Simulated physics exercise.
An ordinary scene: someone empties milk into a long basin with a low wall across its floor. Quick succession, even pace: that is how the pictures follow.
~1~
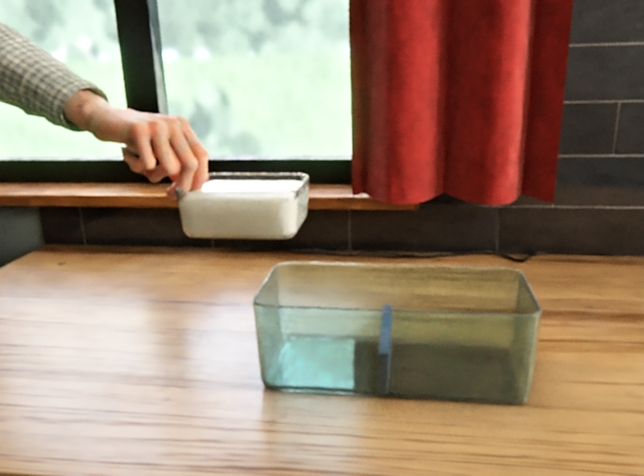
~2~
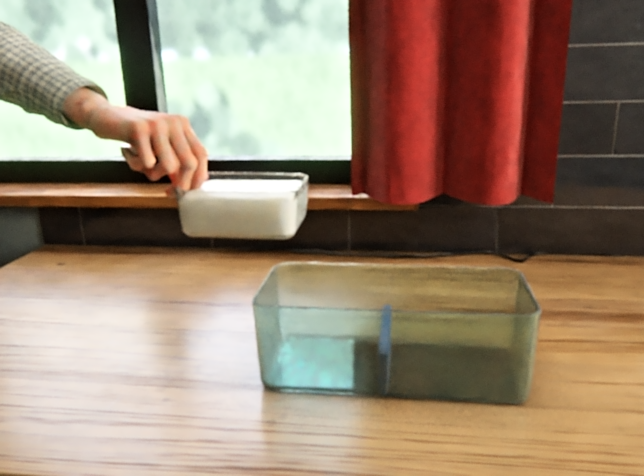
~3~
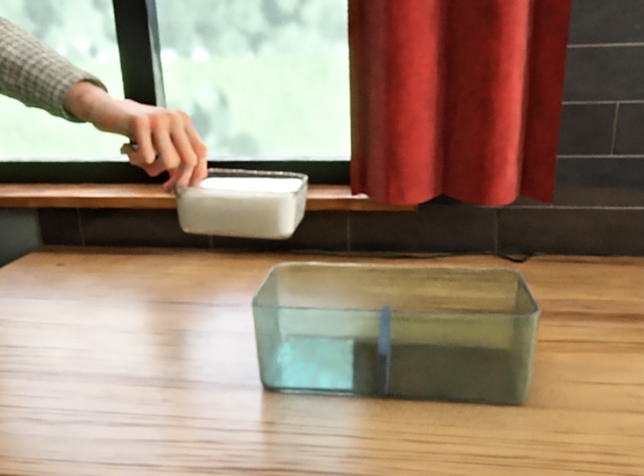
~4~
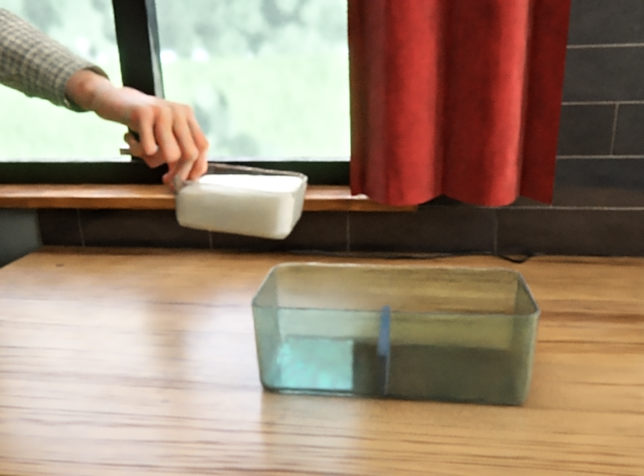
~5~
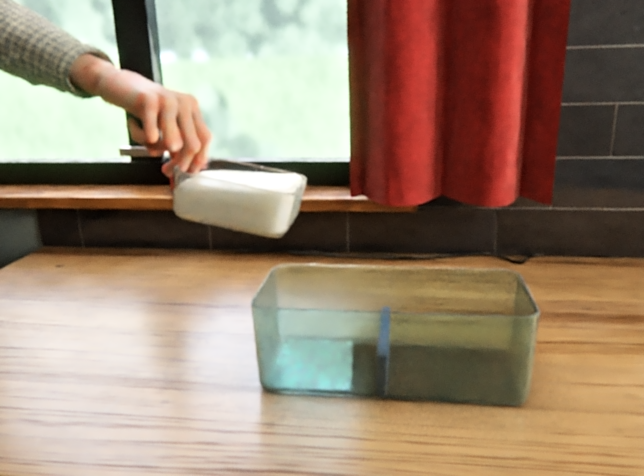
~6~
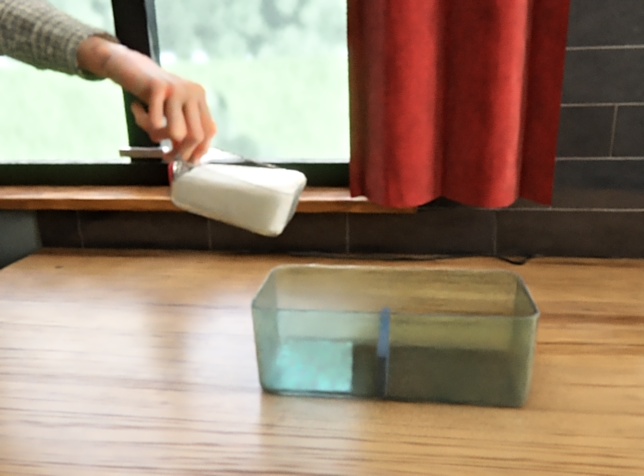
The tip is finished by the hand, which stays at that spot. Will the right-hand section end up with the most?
The right region takes the most.
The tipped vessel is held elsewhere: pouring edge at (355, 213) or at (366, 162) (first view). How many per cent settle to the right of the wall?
The first gives 85 %, the second 85 %.
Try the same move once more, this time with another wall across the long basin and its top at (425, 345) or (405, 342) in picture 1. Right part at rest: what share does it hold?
Try 1: About 25 percent; try 2: About 50 percent.
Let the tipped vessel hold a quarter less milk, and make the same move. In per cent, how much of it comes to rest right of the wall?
About 60 parts in a hundred, give or take.
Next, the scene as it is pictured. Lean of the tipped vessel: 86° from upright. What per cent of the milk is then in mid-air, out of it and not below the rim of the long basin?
I'd say some 60 per cent of it.
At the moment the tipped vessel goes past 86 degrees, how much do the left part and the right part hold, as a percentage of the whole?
15 percent or so left, 5 percent or so right.
A moment on, the tilt is 86° and 23 per cent is still to pour, 14 is left of the wall and 5 right of it.
Next, the tilt is 117° and 0 per cent is still to pour, 18 is left of the wall and 71 right of it.
Then the tilt is 118° and 0 per cent is still to pour, 25 is left of the wall and 68 right of it.
Later the tilt is 118° and 0 per cent is still to pour, 25 is left of the wall and 68 right of it.
Finally, 25 per cent lies left of the wall, 68 right of it and 7 outside.
